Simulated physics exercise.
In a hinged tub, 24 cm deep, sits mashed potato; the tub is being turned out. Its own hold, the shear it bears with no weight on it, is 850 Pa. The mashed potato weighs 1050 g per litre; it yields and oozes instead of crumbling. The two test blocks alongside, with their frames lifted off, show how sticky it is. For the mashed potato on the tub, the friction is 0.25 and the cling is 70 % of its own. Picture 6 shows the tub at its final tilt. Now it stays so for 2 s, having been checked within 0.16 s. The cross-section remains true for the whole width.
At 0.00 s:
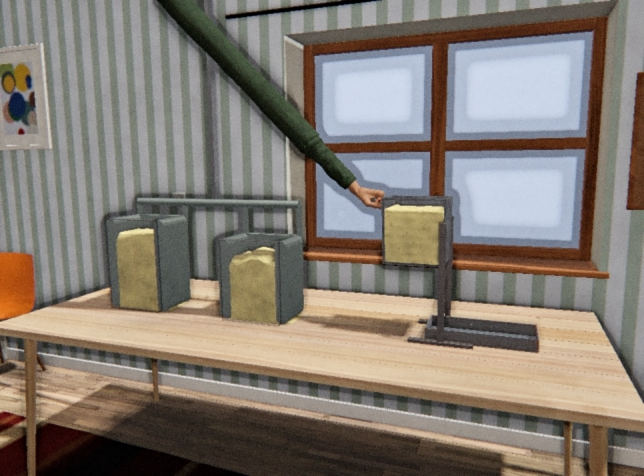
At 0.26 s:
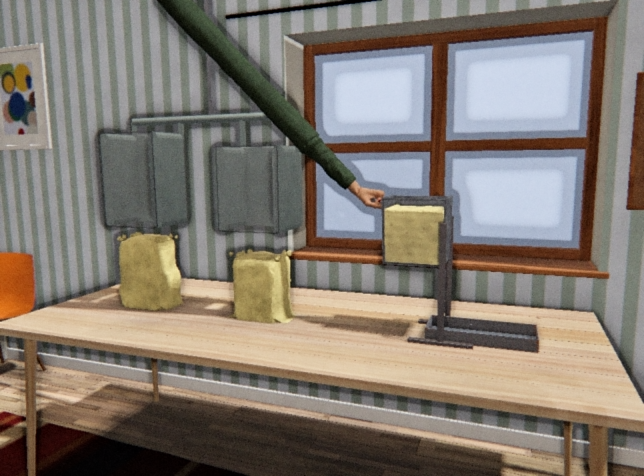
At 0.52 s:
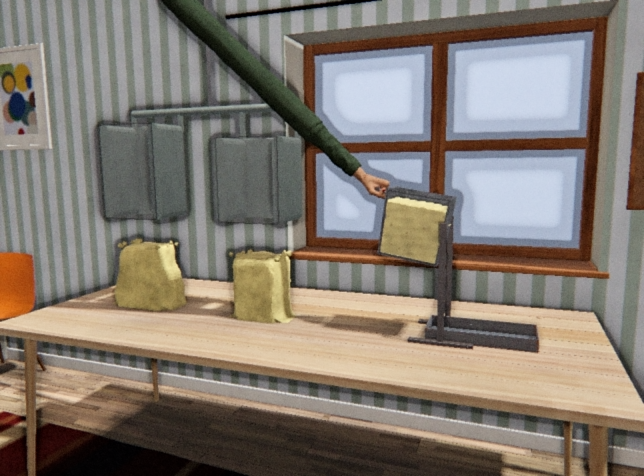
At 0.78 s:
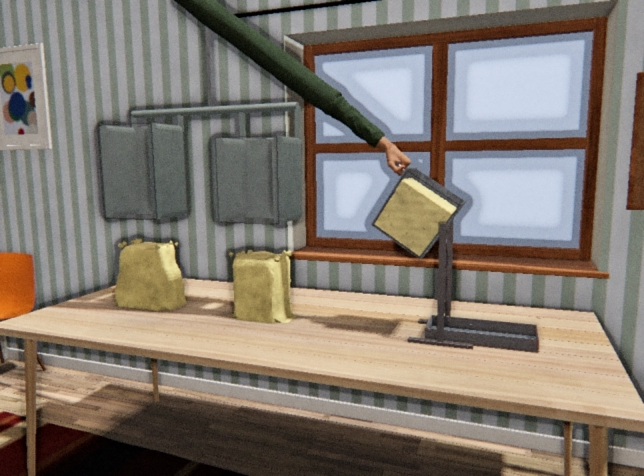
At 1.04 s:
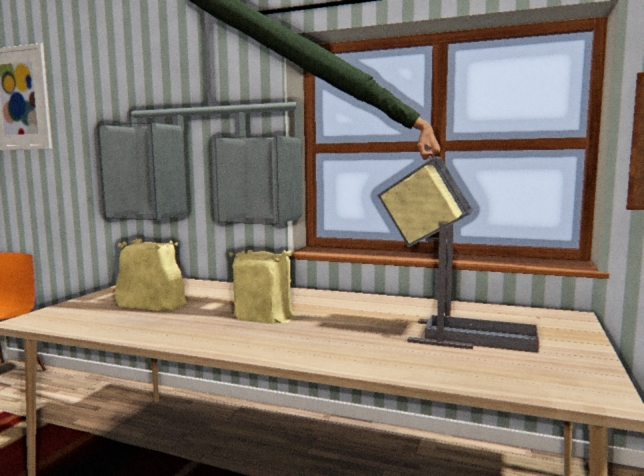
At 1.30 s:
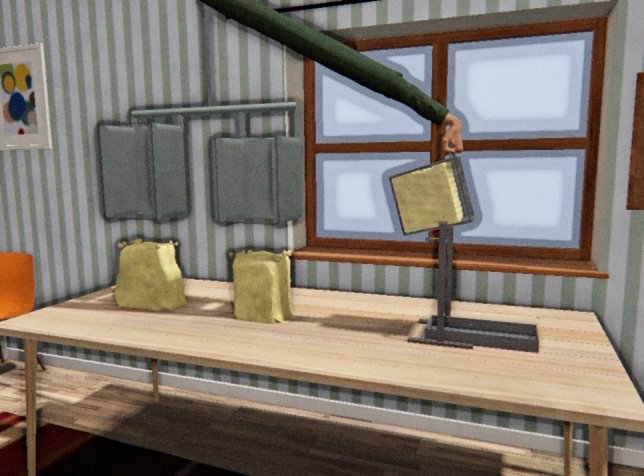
Two grey covers lift off pale yellow blocks on a wooden table, and the blocks sag slightly; then a green-sleeved arm swings a hinged tub of the same yellow material steeply over to the right, the contents staying inside.
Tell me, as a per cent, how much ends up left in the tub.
Close to 100 % is left.
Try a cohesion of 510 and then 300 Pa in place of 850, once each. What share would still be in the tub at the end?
The answers, in order, are 100 % and 90 %.
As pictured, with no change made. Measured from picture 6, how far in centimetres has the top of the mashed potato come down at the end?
Roughly 0 cm.
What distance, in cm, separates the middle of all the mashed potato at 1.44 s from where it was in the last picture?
Something like 0 cm, give or take.
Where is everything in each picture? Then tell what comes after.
Handle-side rim at (384, 199), tilt 0 degrees; crest of the mashed potato at (393, 210); block heights 36 cm, 29 cm (left to right), in the first picture.
Handle-side rim at (384, 199), tilt 0 degrees; crest of the mashed potato at (393, 210); block heights 33 cm, 28 cm (left to right), in the second picture.
Handle-side rim at (389, 190), tilt 9 degrees; crest of the mashed potato at (392, 201); block heights 30 cm, 28 cm (left to right), in the third picture.
Handle-side rim at (408, 170), tilt 33 degrees; crest of the mashed potato at (405, 181); block heights 30 cm, 28 cm (left to right), in the fourth picture.
Handle-side rim at (435, 159), tilt 58 degrees; crest of the mashed potato at (423, 168); block heights 30 cm, 28 cm (left to right), in the fifth picture.
Handle-side rim at (456, 159), tilt 75 degrees; crest of the mashed potato at (440, 165); block heights 30 cm, 28 cm (left to right), in the sixth picture.
After 1.44 s, the tub is at 75 degrees and holds 100 %.
After 1.61 s, the tub is at 75 degrees and holds 100 %.
After 1.78 s, the tub is at 75 degrees and holds 100 %.
After 1.95 s, the tub is at 75 degrees and holds 100 %.
After 3.30 s, the tub is at 75 degrees and holds 100 %.
